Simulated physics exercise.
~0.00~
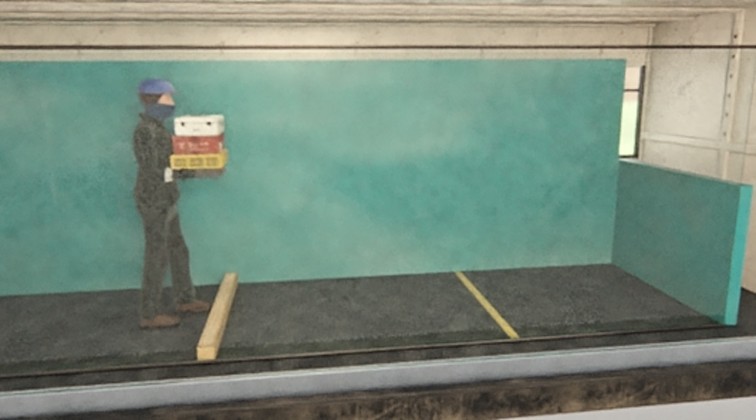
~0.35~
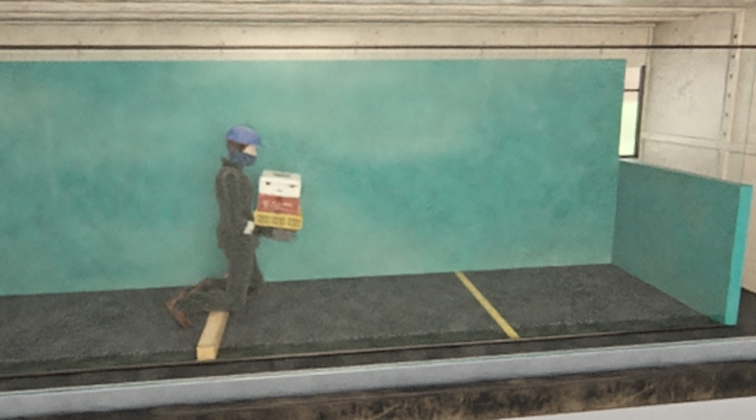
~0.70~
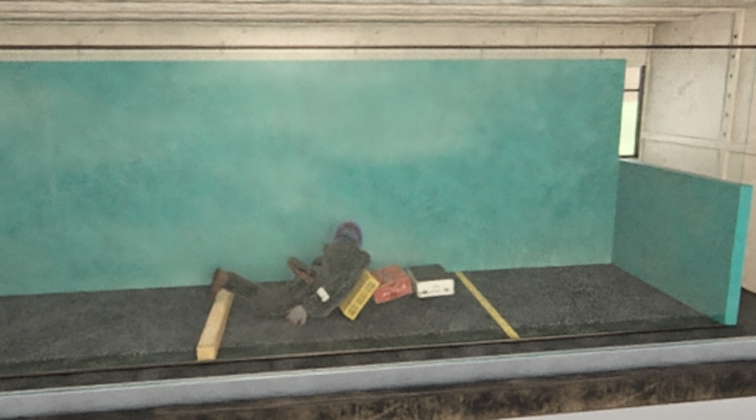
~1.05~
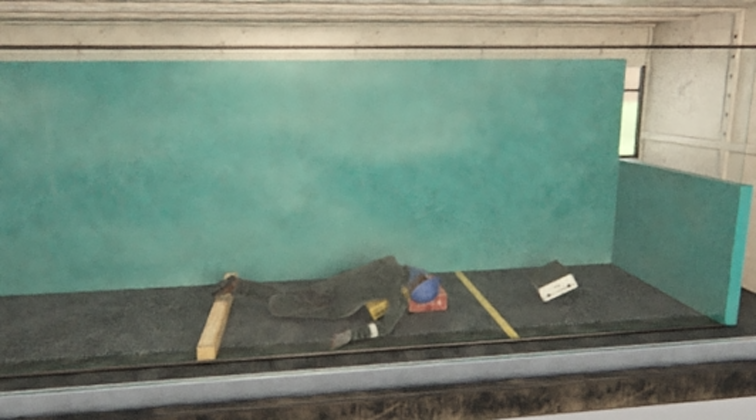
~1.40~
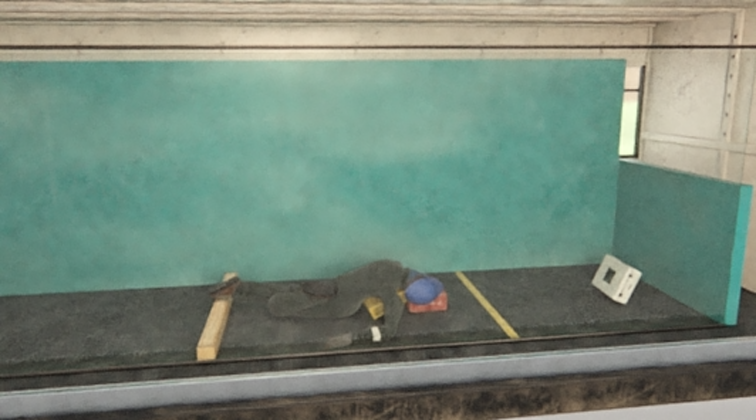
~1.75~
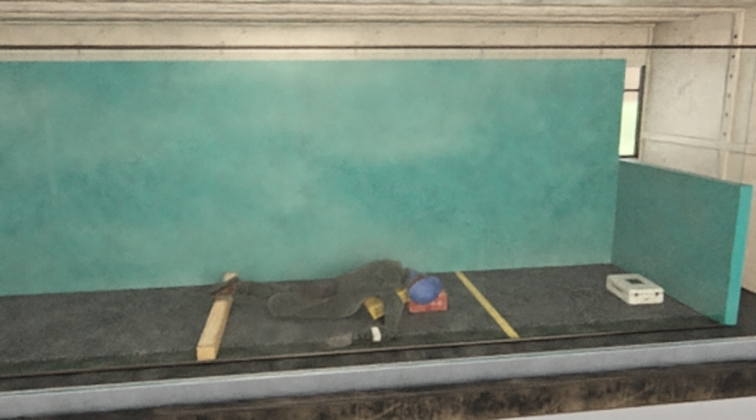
Person carrying stacked boxes trips over a low rail and sprawls flat, the white box tumbling past the yellow line.
